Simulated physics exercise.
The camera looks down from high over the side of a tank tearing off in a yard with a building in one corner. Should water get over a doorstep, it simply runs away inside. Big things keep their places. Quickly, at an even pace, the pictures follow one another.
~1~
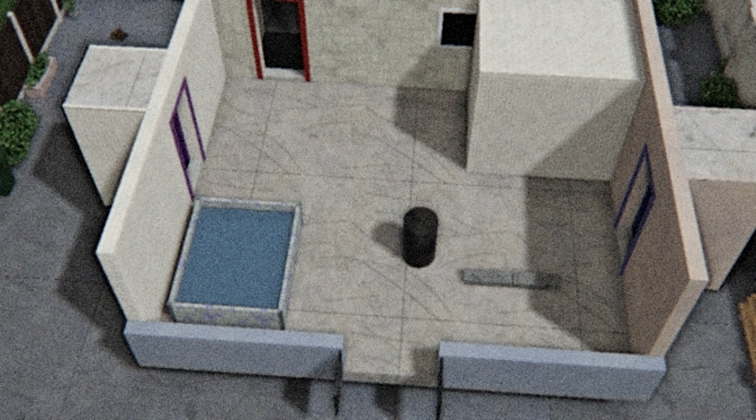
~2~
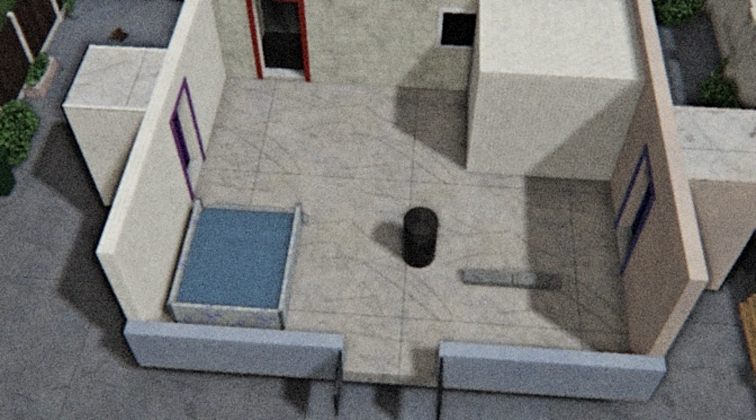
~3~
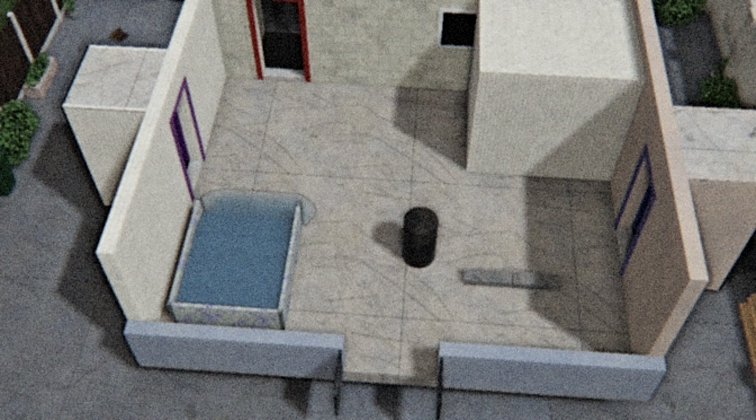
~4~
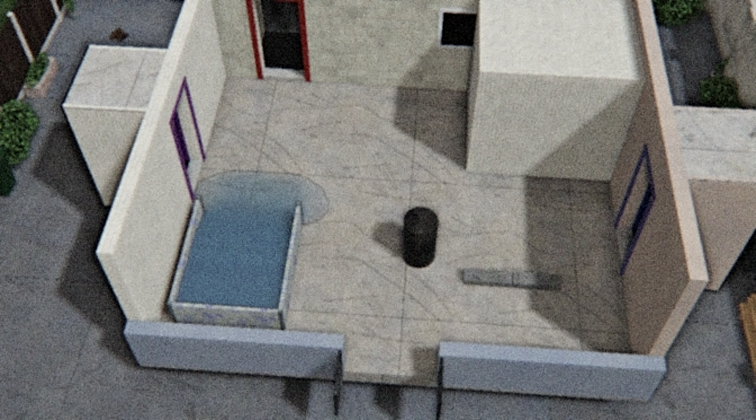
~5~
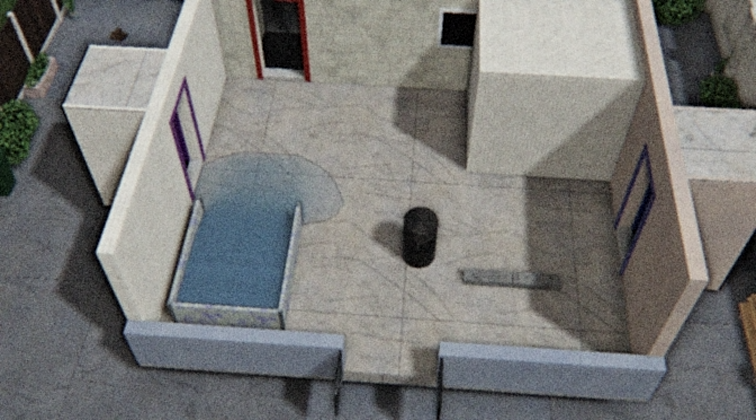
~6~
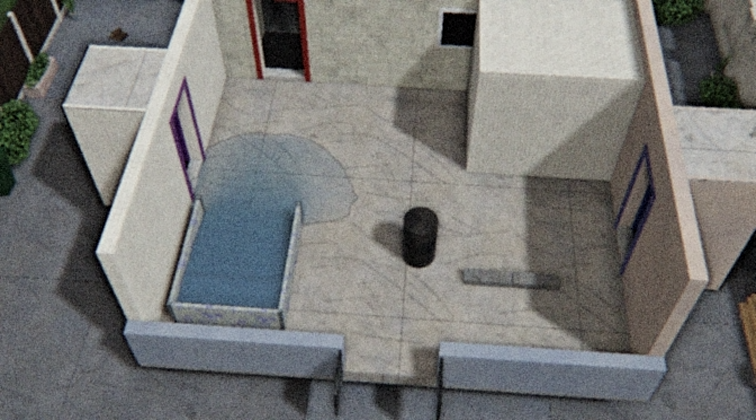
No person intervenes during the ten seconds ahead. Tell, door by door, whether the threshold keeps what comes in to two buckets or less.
Blue door: Two buckets or less. Purple door: More than two buckets. Red door: More than two buckets.
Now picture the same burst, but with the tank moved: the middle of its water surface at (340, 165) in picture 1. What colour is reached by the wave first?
The door you want is the door marked red.
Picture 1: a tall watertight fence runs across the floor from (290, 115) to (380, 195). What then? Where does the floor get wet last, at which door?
I'd say the blue-painted one is last.
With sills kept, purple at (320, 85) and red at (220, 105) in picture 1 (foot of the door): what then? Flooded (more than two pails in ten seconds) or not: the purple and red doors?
As I see it, the purple door overshoots the mark while the red door overshoots the mark.
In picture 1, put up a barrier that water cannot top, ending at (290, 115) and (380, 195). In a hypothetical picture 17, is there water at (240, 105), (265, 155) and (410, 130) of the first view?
Lab note - spot 1 inundated, spot 2 inundated, spot 3 parched.
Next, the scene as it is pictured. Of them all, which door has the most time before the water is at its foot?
The blue one.
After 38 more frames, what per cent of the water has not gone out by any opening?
That comes to around 90 in a hundred.
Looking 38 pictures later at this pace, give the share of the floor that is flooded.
Around 50 percent, give or take.
A moment on, water covers 25 % of the floor; the blue door not reached, the purple door under two buckets in, the red door wet at the sill, nothing in.
Next, water covers 35 % of the floor; the blue door not reached, the purple door under two buckets in, the red door over two buckets in.
Then, water covers 40 % of the floor; the blue door not reached, the purple door over two buckets in, the red door far over two buckets in.
Later, water covers 50 % of the floor; the blue door not reached, the purple door over two buckets in, the red door far over two buckets in.
In the end, water covers 80 % of the floor; the blue door wet at the sill, nothing in, the purple door over two buckets in, the red door far over two buckets in.
